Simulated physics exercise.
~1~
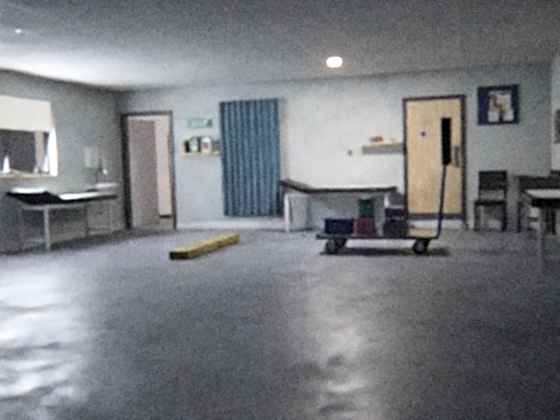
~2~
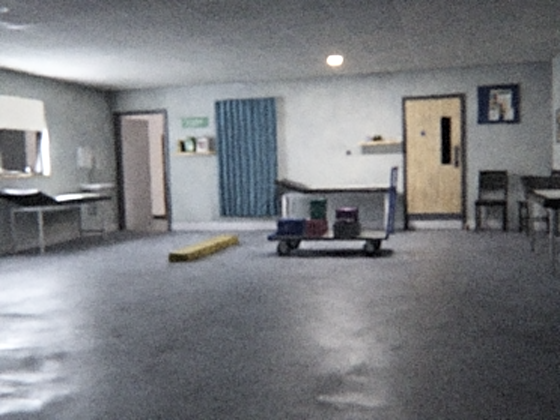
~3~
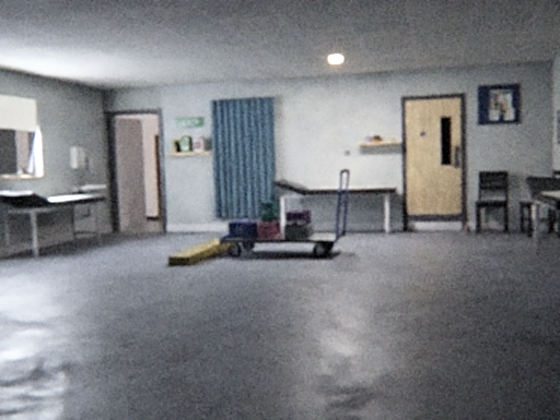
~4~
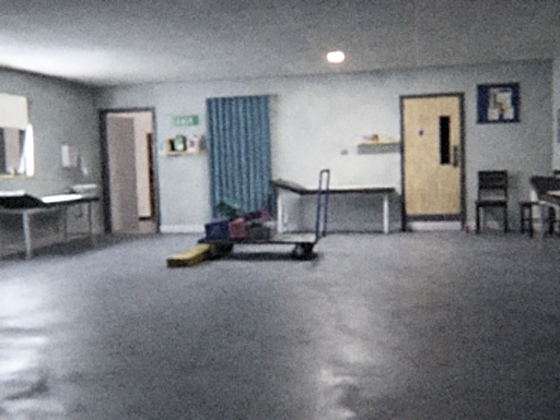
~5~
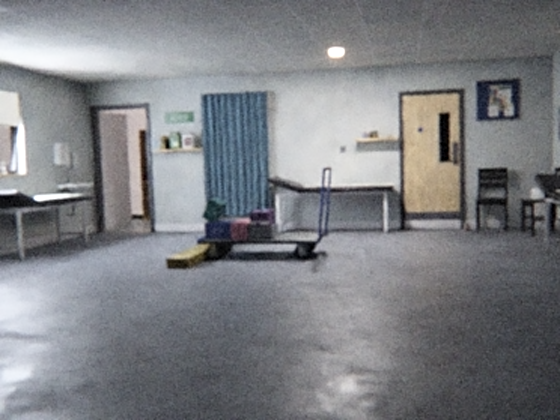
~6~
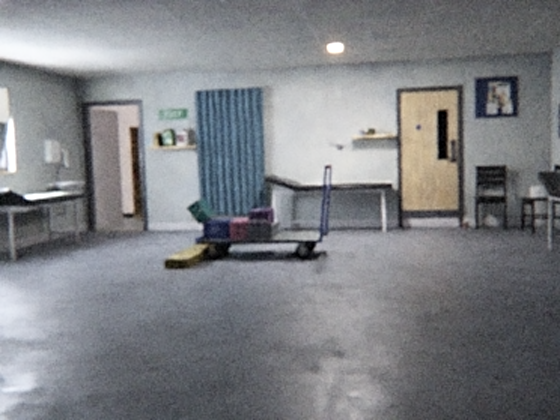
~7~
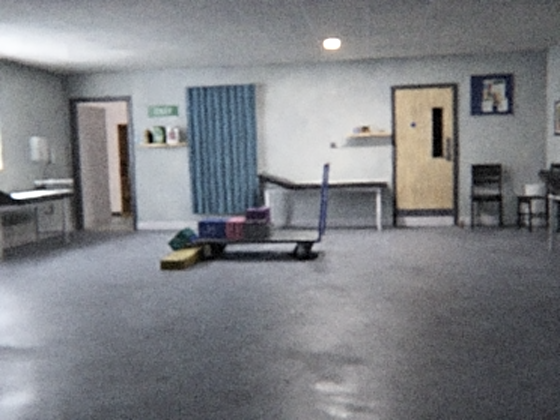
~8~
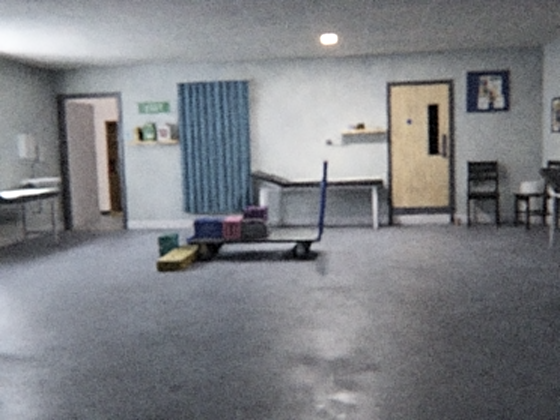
In a plain room with padded tables and a blue curtain, a trolley loaded with colourful boxes rolled left until it stopped against a yellow beam, and the teal box tumbled off the front, landing on the floor beyond while the others stayed aboard.
